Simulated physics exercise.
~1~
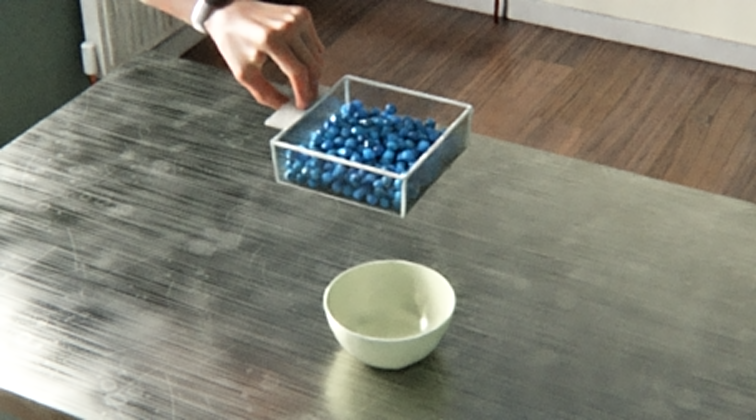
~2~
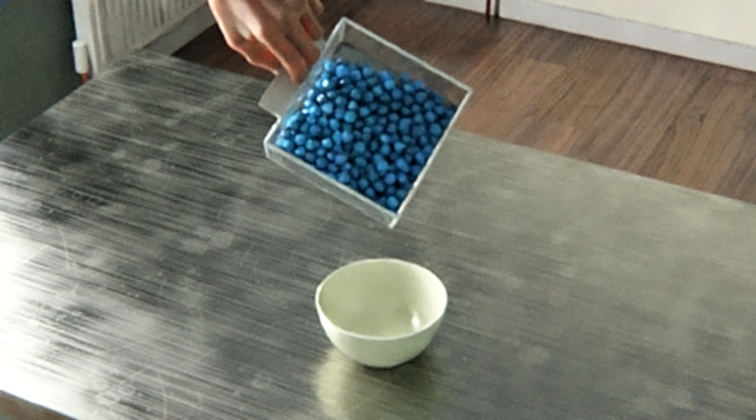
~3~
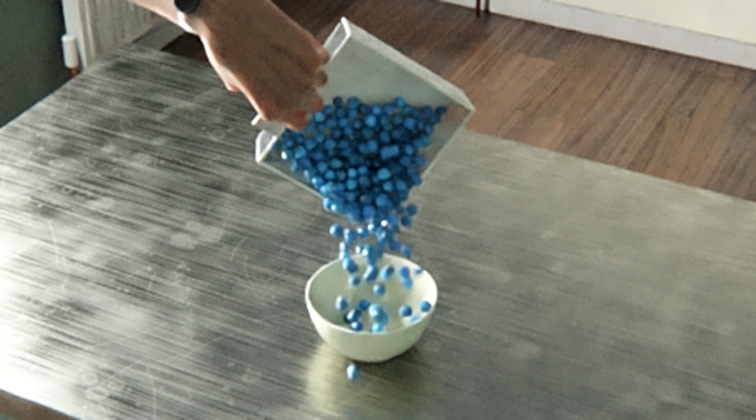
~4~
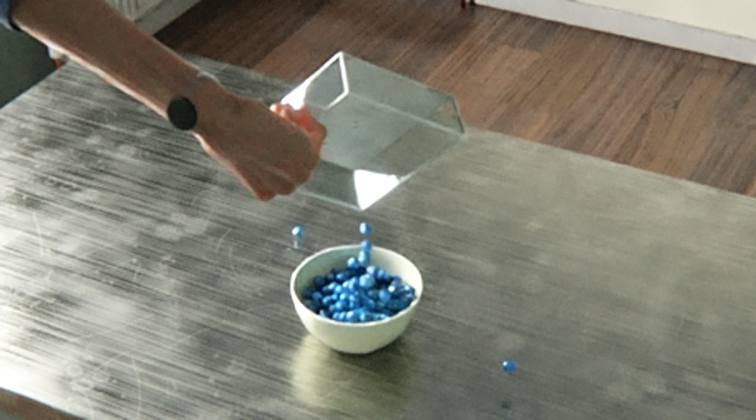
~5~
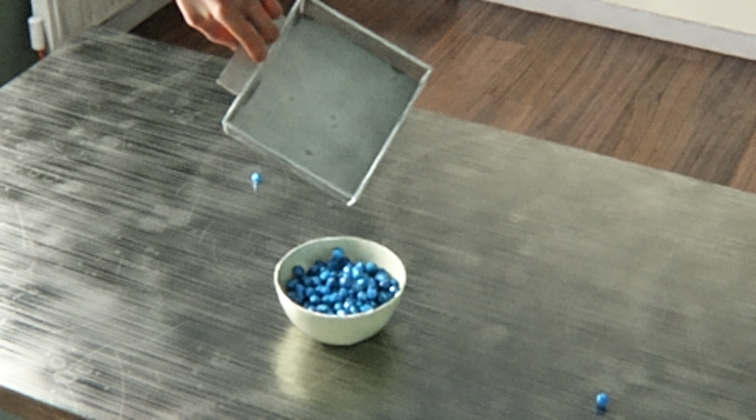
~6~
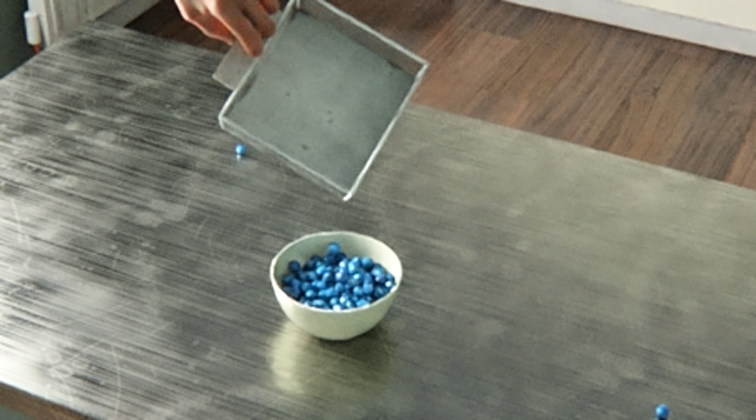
Shiny blue glass pebbles fill a clear, shallow square box held by a hand above a brushed metal table, seen from above at an angle, with a pale green bowl below and a wooden floor behind. The hand tips the box steadily, and the pebbles slide toward its lower corner. They pour down in a thick stream, mostly into the bowl, while the view drifts slightly right. The hand turns the emptied box partway back and holds it tilted. A few strays roll across the table, and the bowl ends heaped with blue pebbles.
